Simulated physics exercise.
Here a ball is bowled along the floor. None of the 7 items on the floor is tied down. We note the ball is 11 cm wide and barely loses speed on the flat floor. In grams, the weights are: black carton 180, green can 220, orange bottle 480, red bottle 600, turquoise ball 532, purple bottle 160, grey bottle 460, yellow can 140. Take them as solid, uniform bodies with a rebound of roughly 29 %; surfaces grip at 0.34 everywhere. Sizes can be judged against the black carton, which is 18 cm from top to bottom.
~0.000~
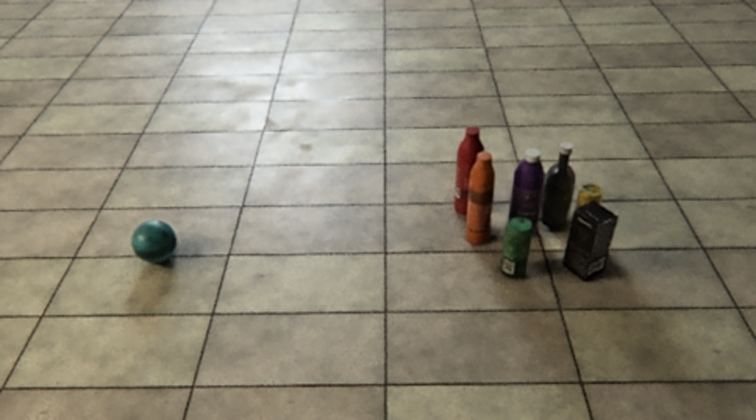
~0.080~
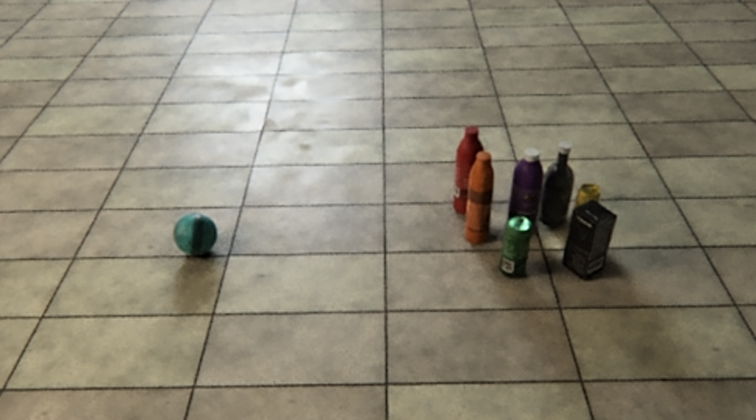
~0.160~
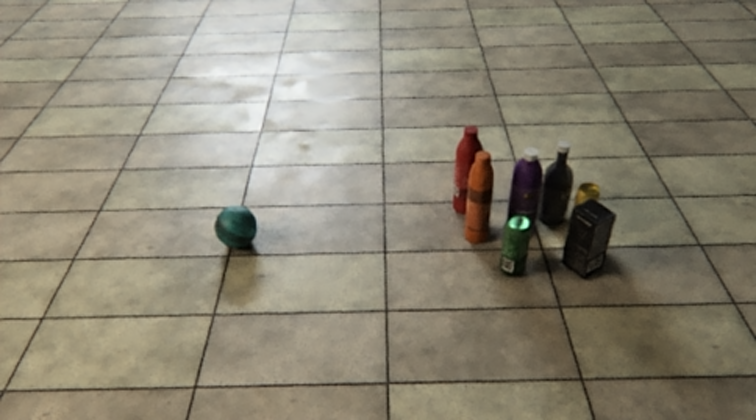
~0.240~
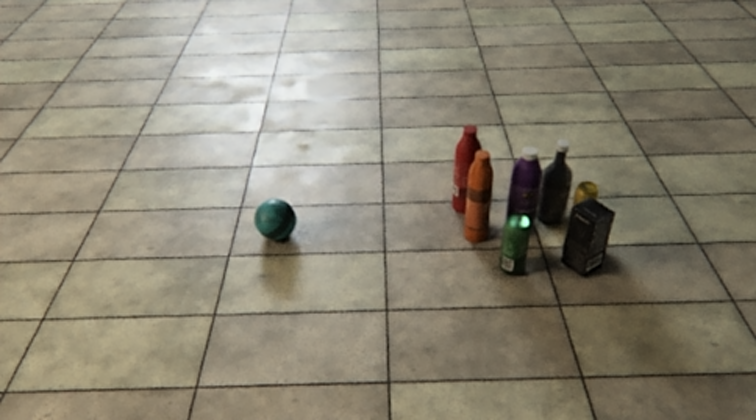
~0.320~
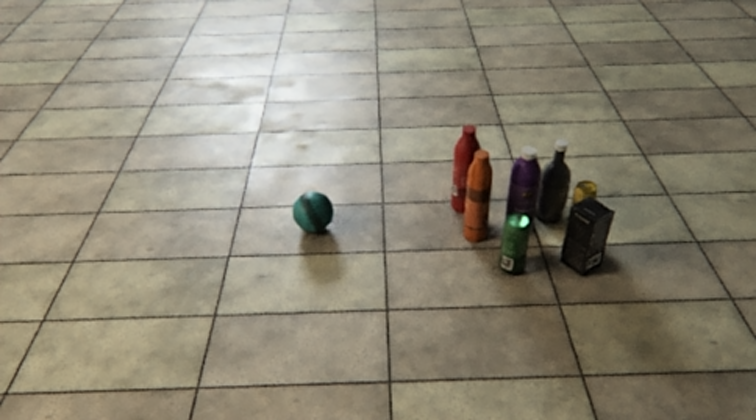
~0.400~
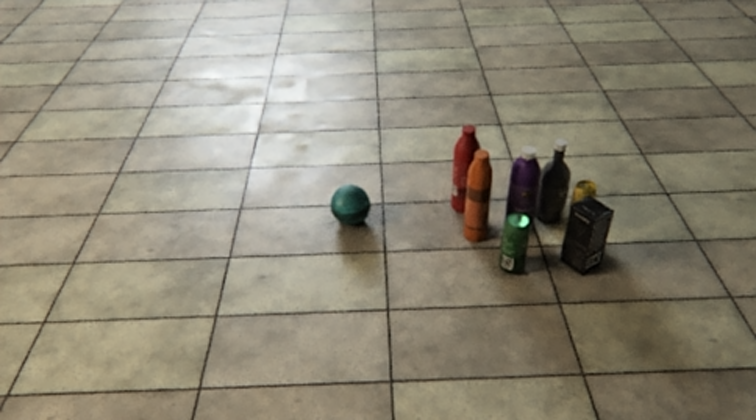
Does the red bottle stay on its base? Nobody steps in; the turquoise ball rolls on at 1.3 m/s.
The item is overturned.
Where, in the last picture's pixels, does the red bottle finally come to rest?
Roughly at pixel (532, 169).
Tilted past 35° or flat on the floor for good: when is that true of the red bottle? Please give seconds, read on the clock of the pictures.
1.3 s or so.
By 0.80 s, 85 cm rolled; turquoise ball near (460, 168); red bottle tilted 22° near (503, 170).
By 1.40 s, 117 cm rolled; turquoise ball near (526, 121); red bottle tilted 43° near (521, 165).
By 2.00 s, 150 cm rolled; turquoise ball near (580, 82); red bottle on its side near (536, 174).
By 2.90 s, 198 cm rolled; turquoise ball near (645, 36); red bottle on its side near (532, 170).
When it is over (3.4 s), lying over on the floor, red bottle; the other 6 within 8 cm of the start. End places, in pixels of the last picture, red bottle near (532, 169).
